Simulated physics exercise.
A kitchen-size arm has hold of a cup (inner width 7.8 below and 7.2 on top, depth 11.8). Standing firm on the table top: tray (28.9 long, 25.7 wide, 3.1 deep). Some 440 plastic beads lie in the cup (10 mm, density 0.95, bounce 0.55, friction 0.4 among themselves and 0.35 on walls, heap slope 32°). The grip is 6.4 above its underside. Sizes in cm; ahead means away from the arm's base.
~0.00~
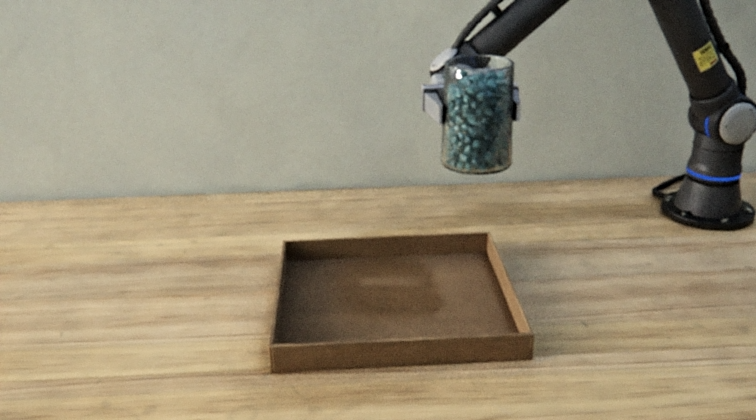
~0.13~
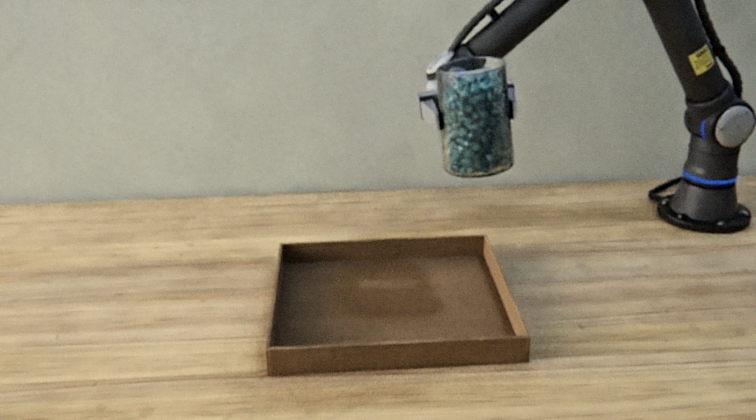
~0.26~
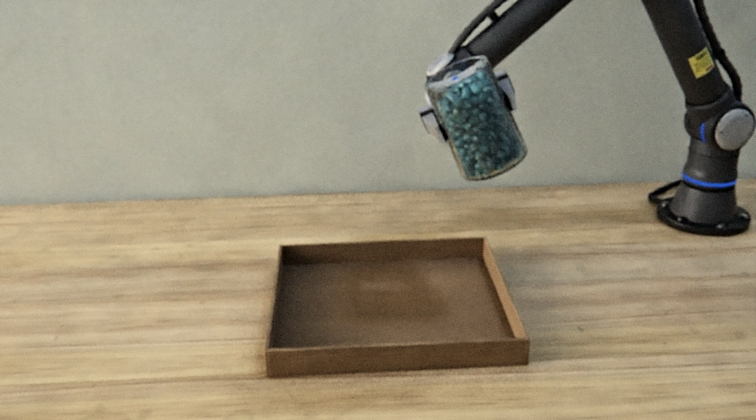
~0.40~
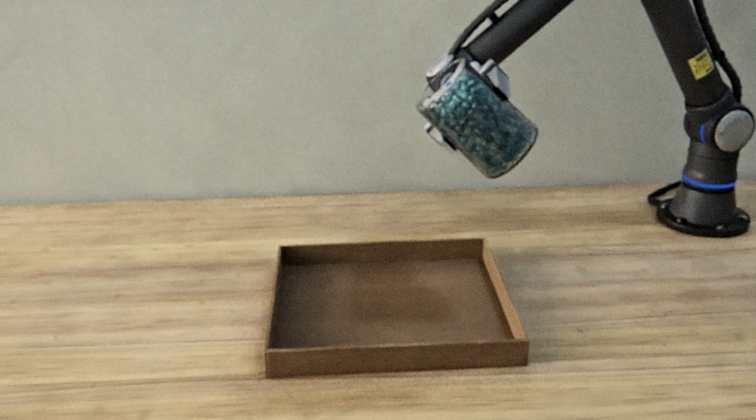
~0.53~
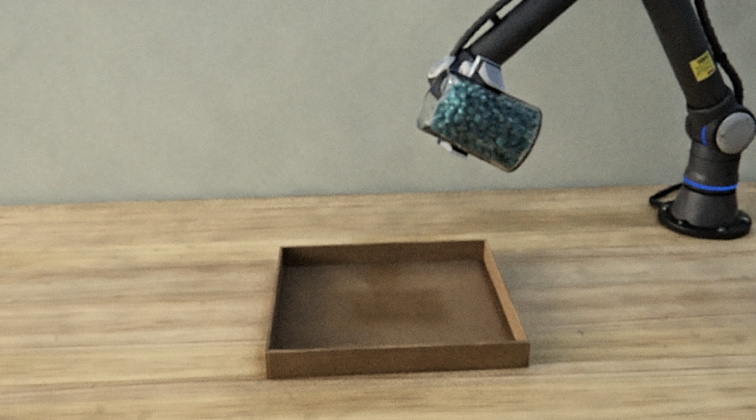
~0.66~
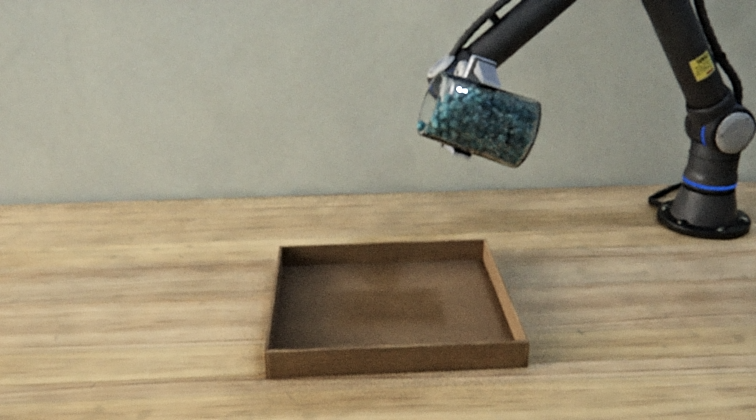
A clear cup full of blue-green beads is held by a dark robotic arm above a light wooden table, seen from the front and slightly above against a plain grey-green wall. An empty-looking brown tray sits below and to the left, while the arm's blue-ringed base stands at right. The arm steadily tilts the cup leftward until it lies nearly sideways, the beads shifting toward its mouth.
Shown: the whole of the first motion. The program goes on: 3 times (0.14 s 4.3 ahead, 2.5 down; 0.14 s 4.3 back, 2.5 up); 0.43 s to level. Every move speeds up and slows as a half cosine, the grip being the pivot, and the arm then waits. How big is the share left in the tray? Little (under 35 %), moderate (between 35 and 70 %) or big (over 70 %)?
In the tray the share is little, under 35 %.
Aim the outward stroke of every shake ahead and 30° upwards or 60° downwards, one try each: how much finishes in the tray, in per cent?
Some 50 and 5 per cent.
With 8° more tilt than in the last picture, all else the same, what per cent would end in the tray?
Then about 30 per cent.
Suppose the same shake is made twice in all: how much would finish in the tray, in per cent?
In that case some 15 per cent.
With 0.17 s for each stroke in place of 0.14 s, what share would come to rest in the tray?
Then about 10 per cent.
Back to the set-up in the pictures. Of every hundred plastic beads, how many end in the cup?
Roughly 80 per cent.
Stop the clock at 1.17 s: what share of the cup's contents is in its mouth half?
About 40 per cent.
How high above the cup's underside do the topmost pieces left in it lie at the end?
Some 10.0 cm.
After 1.17 s, tilted 70° forward, highest piece 26 above the table; 389 in the cup, 28 in the tray, 21 in flight or on a rim.
After 1.68 s, tilted 45° forward, highest piece 28 above the table; 355 in the cup, 78 in the tray, 2 on the table or floor, 3 in flight or on a rim.
After 2.13 s, level, highest piece 29 above the table; 355 in the cup, 81 in the tray, 2 on the table or floor.
After 3.18 s, level, highest piece 29 above the table; 355 in the cup, 81 in the tray, 2 on the table or floor.
At rest, 355 in the cup, 81 in the tray, 2 on the table or floor. That is 18 % in the tray.
